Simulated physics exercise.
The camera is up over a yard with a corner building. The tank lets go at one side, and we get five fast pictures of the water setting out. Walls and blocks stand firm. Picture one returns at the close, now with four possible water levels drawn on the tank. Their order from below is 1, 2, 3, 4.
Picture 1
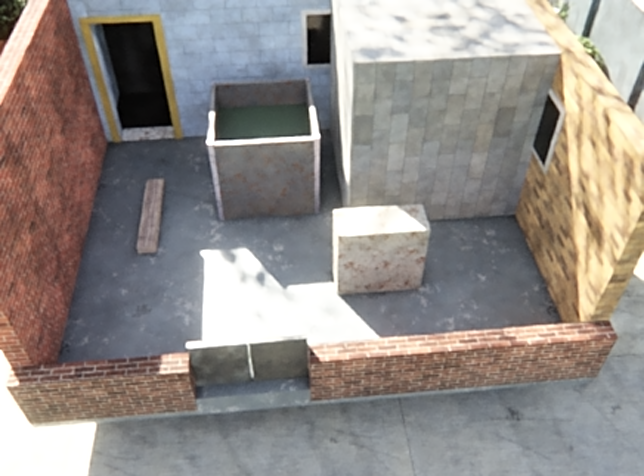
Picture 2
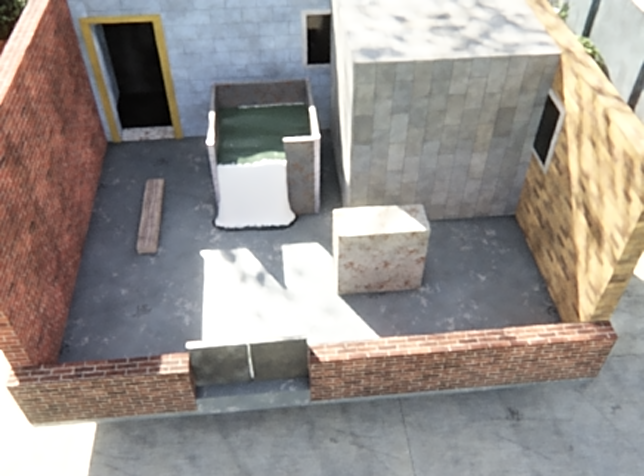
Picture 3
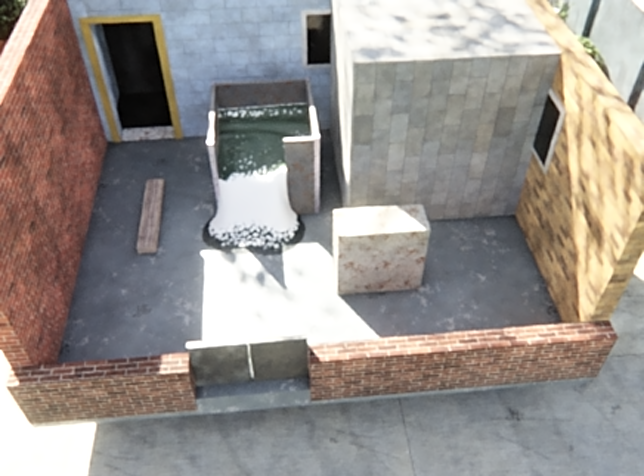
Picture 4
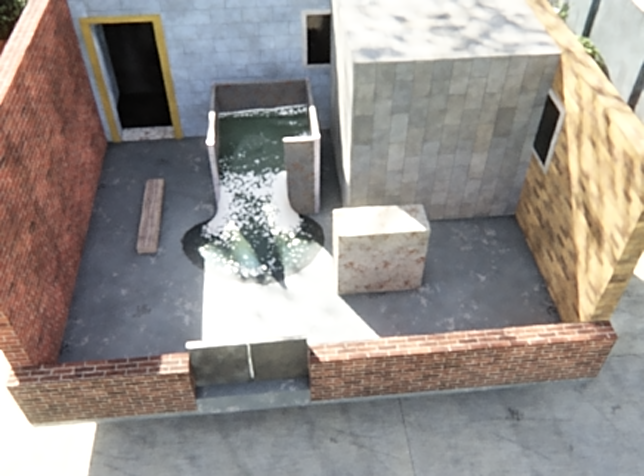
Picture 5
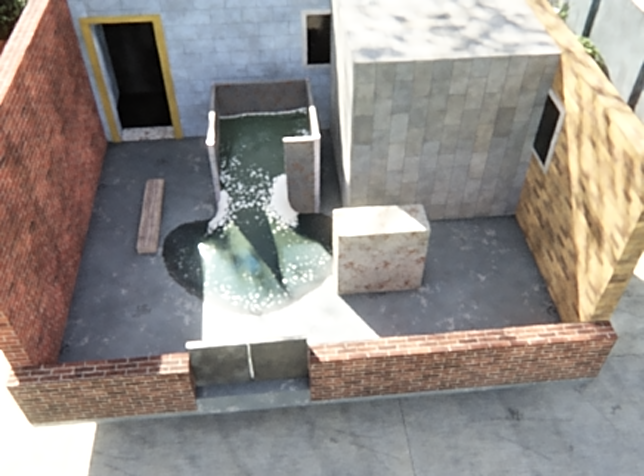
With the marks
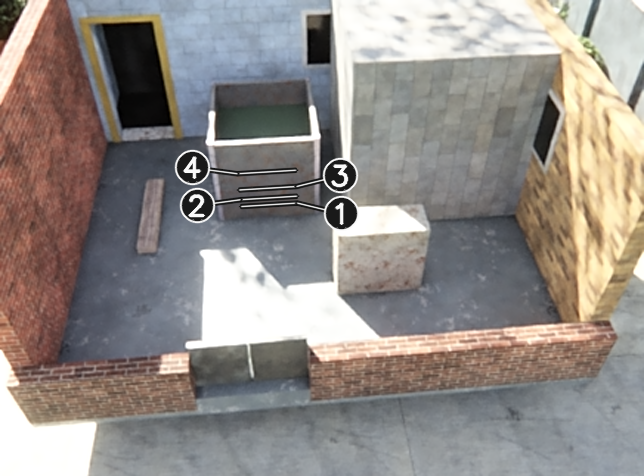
In a walled yard with a corner building and a yellow-framed doorway, dark green water sits still in a square tank. The tank's front opens and water pours out in a white, foaming sheet, then fans across the paving, spreading wider toward the shut gate and reaching the pale block at right.
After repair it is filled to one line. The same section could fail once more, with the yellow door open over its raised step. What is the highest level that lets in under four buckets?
3 is the one.
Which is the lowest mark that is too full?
That would be 4.
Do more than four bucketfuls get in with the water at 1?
No.
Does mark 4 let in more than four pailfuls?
Yes, it does.
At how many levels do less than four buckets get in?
Three of them.
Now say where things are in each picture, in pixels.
Water in the tank at rest, its middle at (264, 132); foot of the yellow doorway at (148, 139); shut gate at (249, 346), in the first picture.
Front seen at (219, 223), 1 % of the ground wet, in the second picture.
Front seen at (284, 246), 4 % of the ground wet, in the third picture.
Front seen at (277, 276), 9 % of the ground wet, in the fourth picture.
Front seen at (251, 310), 15 % of the ground wet, in the fifth picture.
On the marked copy, 1 at (269, 204); 2 at (268, 197); 3 at (268, 188); 4 at (266, 172); from the bottom up 1, 2, 3, 4.
For mark 1, nothing gets over.
For mark 2, nothing gets over.
For mark 3, a bucket or two gets in.
For mark 4, about 10 bucketfuls get in.
